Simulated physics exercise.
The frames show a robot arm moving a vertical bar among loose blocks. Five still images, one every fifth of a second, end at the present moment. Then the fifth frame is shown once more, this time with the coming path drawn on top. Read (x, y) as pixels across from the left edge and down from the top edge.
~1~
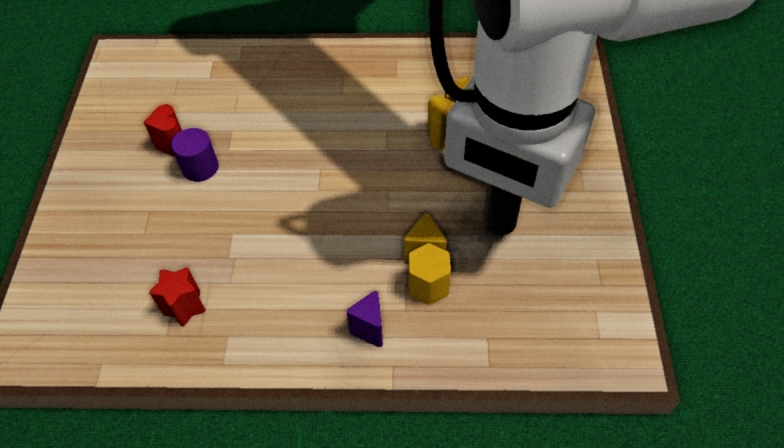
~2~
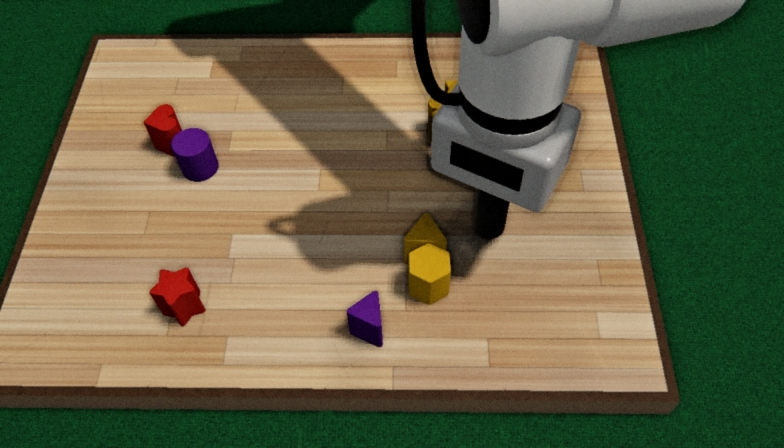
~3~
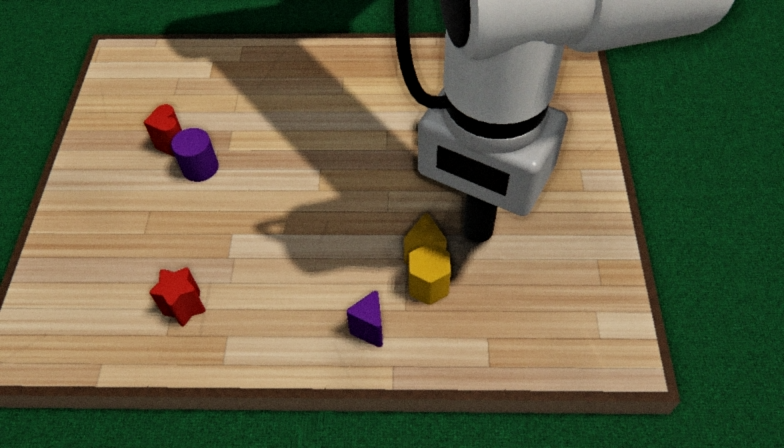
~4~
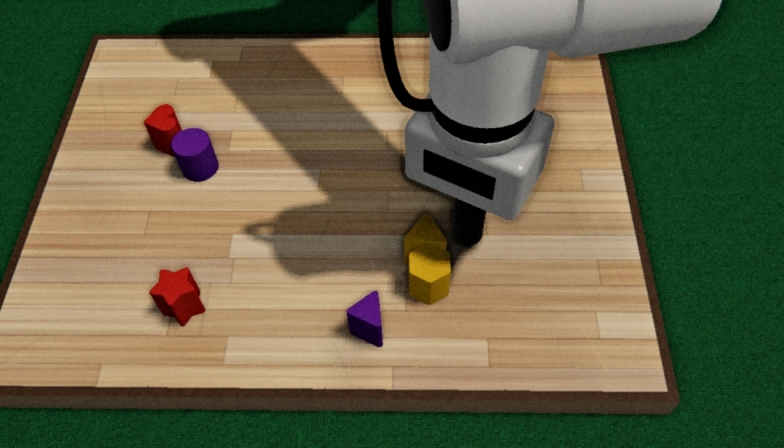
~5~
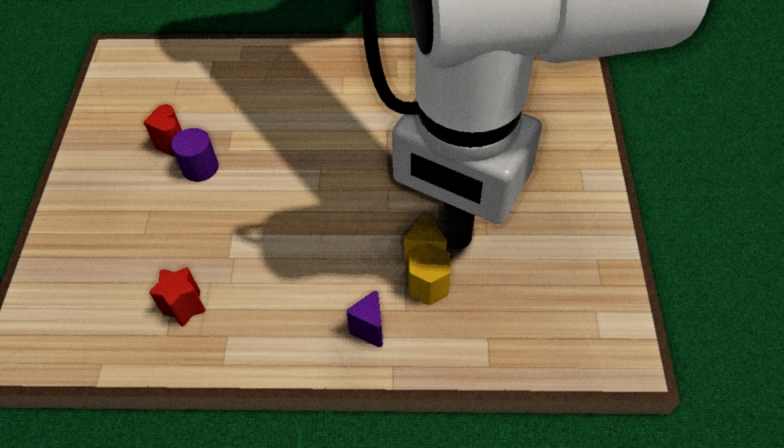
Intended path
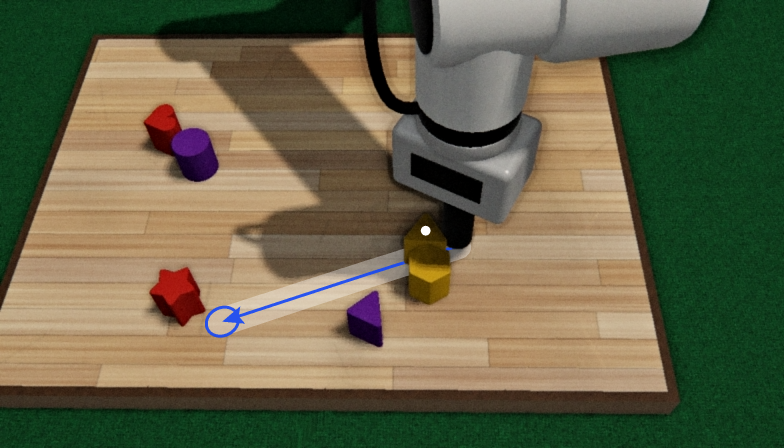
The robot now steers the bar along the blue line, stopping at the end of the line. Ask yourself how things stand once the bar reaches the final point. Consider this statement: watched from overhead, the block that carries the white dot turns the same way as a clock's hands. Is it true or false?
True
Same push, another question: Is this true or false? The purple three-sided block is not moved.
This is true.
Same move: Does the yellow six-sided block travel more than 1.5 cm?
The answer is no.
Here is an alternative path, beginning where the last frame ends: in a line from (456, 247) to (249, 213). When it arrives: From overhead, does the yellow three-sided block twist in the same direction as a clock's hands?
Answer: No.
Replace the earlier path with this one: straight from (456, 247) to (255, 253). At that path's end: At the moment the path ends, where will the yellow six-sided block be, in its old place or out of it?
It will remain on its spot.
The drawn path runs from (456, 247) to (222, 321); the dot is on the yellow three-sided block.
The first path, step by step. One third of the way, bar at (380, 261); yellow three-sided block at (350, 254); yellow six-sided block at (421, 269), turned 40° anticlockwise.
Two thirds of the way, bar at (300, 286); yellow three-sided block at (266, 276), turned 30° clockwise; yellow six-sided block at (421, 269), turned 40° anticlockwise.
At the end, bar at (218, 313); red star-shaped block at (149, 285); purple three-sided block not moved; yellow three-sided block at (183, 291), turned 60° clockwise; yellow six-sided block at (421, 269), turned 40° anticlockwise.
